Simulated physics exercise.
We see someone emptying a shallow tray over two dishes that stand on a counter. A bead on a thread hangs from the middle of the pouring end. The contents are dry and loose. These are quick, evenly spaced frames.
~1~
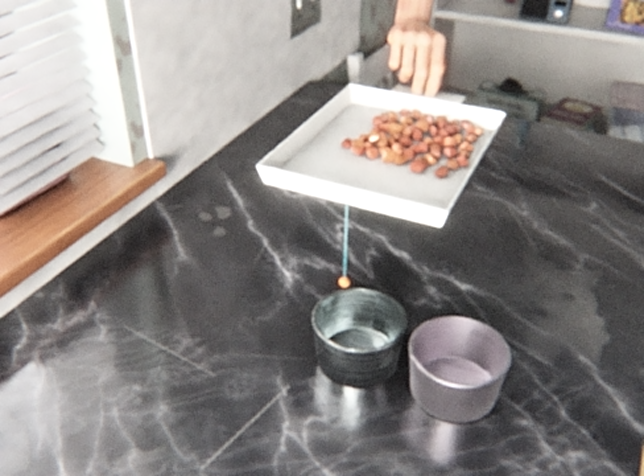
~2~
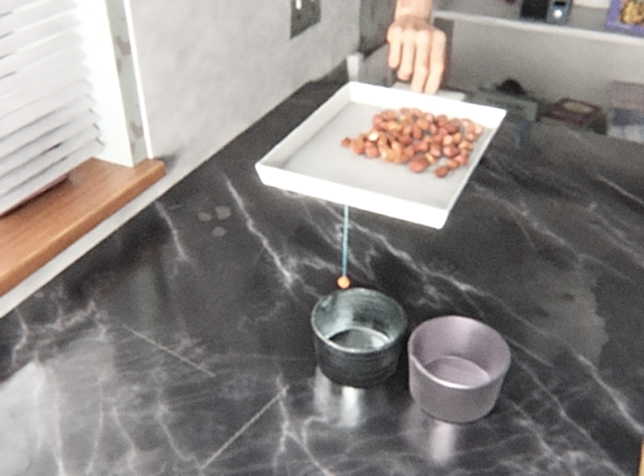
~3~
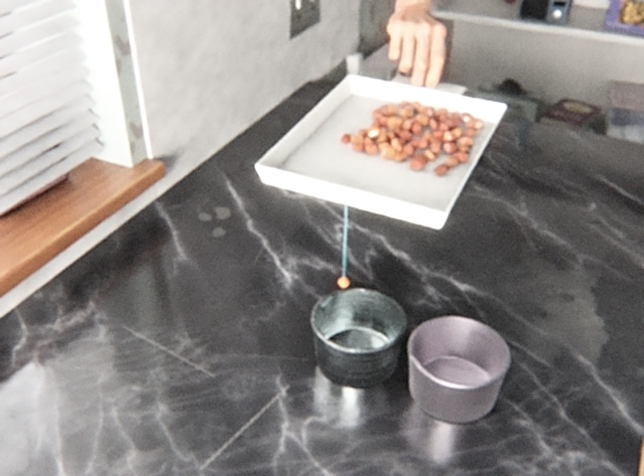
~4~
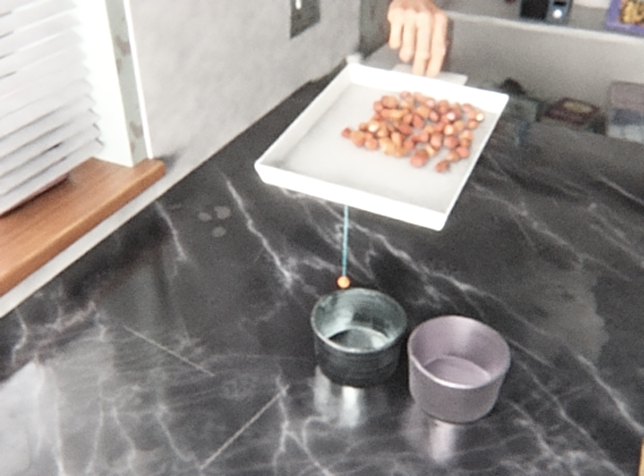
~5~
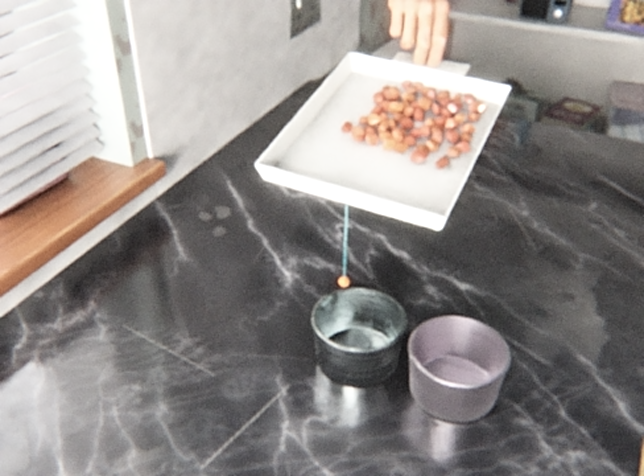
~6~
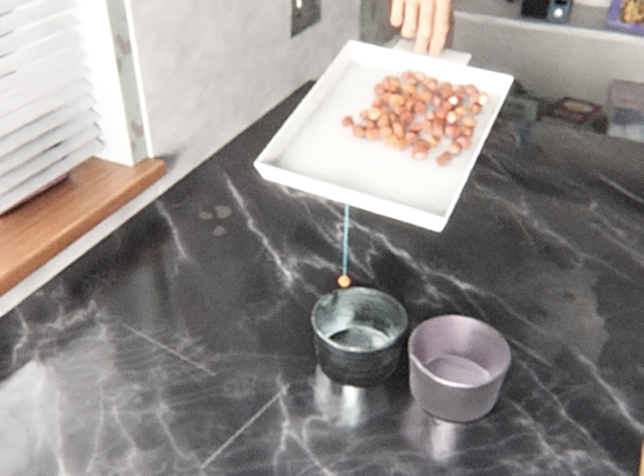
We see a hand holding a white tray of small reddish-brown pieces above two round dishes on a dark marbled counter; the tray's far side gradually rises, tilting it toward the dishes, while the orange bead hangs still.
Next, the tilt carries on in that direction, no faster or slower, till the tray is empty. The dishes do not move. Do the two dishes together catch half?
They take more than half between them.
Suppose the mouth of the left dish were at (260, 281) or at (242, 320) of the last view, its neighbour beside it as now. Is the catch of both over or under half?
In turn: Under half; under half.
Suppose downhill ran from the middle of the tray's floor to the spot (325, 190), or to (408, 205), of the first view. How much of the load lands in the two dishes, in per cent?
Near 10 % and 60 %.
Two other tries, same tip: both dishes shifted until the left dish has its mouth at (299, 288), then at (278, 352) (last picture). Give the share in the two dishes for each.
First some 60, then 0 per cent.
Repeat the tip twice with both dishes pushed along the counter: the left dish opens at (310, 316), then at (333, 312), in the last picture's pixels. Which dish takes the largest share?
First the dish on the right, then the dish on the right.
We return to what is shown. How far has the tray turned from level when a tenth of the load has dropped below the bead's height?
Roughly 70°.
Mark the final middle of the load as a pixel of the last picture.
Around (378, 360).
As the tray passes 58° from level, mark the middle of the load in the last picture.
Around (404, 194).
Just after the last frame, tray tipped steeply; almost all on the tray; about a tenth in the air.
A moment on, tray tipped right over; the larger part on the tray; just a few in the right dish; about a tenth in the left dish; just a few outside both; about a tenth in the air.
Further on, tray tipped past a quarter turn; roughly a quarter in the right dish; roughly half in the left dish; roughly a quarter outside both.
When it is over, tray tipped past a quarter turn; roughly a quarter in the right dish; roughly half in the left dish; roughly a quarter outside both.
